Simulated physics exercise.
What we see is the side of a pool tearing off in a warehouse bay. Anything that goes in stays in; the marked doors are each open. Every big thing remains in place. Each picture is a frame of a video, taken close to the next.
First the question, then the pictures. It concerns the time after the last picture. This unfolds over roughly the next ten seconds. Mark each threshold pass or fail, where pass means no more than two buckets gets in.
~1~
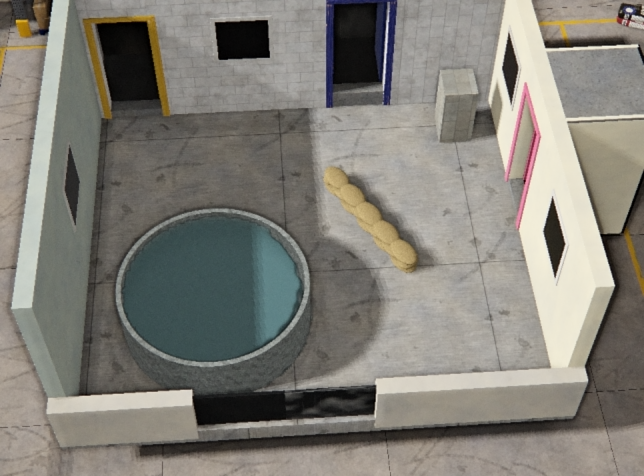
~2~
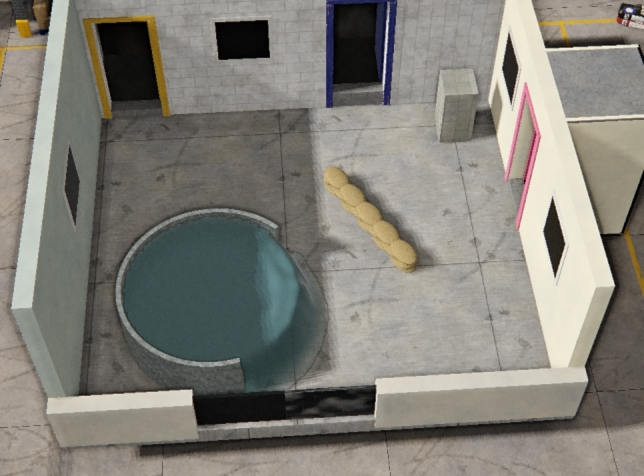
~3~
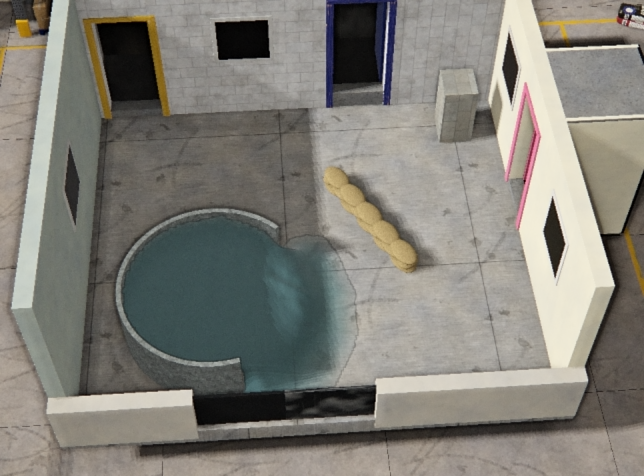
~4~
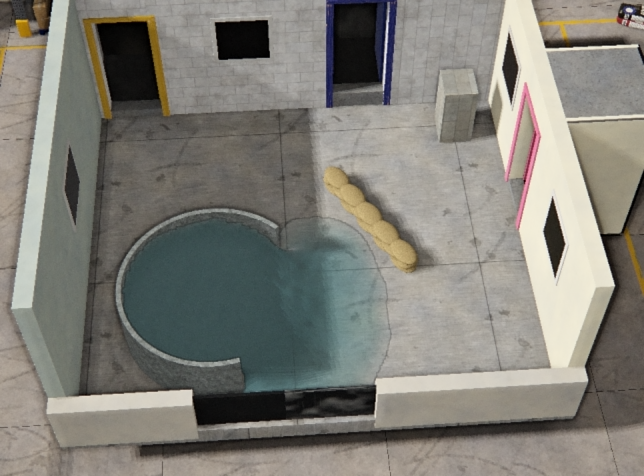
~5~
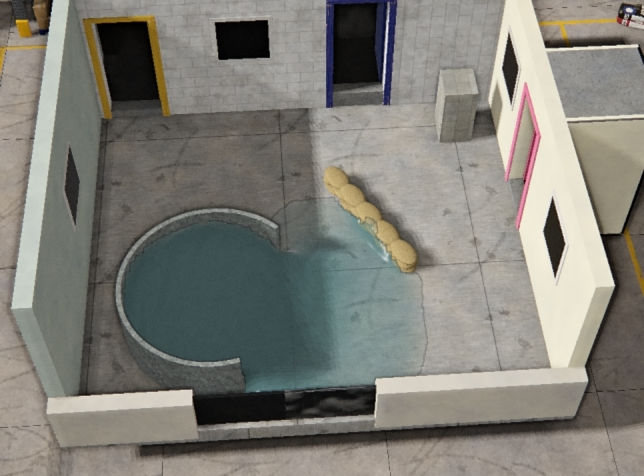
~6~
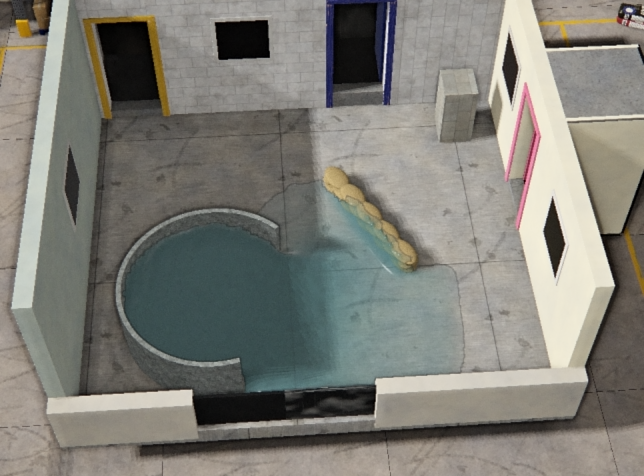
Pink door - fail; blue door - pass; yellow door - fail.
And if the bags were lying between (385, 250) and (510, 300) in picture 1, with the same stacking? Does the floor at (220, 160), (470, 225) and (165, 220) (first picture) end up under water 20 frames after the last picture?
Result - still bare, soaked, still bare.
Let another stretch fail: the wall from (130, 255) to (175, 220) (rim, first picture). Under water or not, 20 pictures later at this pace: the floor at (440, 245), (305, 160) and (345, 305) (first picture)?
Bone-dry, submerged, bone-dry.
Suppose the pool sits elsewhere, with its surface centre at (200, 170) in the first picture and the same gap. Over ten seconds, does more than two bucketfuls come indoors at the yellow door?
Yellow: Above.
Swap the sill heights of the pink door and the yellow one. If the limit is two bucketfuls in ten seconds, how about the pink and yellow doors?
Outcome - pink comes in low; yellow comes in high.
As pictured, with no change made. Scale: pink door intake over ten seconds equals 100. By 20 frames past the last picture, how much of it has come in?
Result: 20 % of the ten-second total.
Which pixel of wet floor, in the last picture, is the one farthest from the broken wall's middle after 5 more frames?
Estimated pixel: (320, 131).
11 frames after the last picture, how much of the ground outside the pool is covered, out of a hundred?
That's roughly 50 per cent.
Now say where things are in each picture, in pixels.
In the first picture, still water in the round tank at (213, 286).
In the second picture, water pours out at (304, 320) and has run to a hidden place.
In the third picture, water pours out at (304, 323) and has run to (319, 241).
In the fourth picture, water pours out at (304, 325) and has run to (328, 223).
In the fifth picture, the front is at (330, 203), out from the gap at (304, 326).
In the sixth picture, water pours out at (304, 326) and has run to (321, 184).
A moment on, water covers 40 % of the floor; the pink door not reached, the blue door not reached, the yellow door not reached.
Next, water covers 50 % of the floor; the pink door wet at the sill, nothing in, the blue door not reached, the yellow door not reached.
Then, water covers 90 % of the floor; the pink door under two buckets in, the blue door wet at the sill, nothing in, the yellow door wet at the sill, nothing in.
Later, water covers 95 % of the floor; the pink door over two buckets in, the blue door wet at the sill, nothing in, the yellow door under two buckets in.
In the end, water covers 95 % of the floor; the pink door over two buckets in, the blue door wet at the sill, nothing in, the yellow door far over two buckets in.
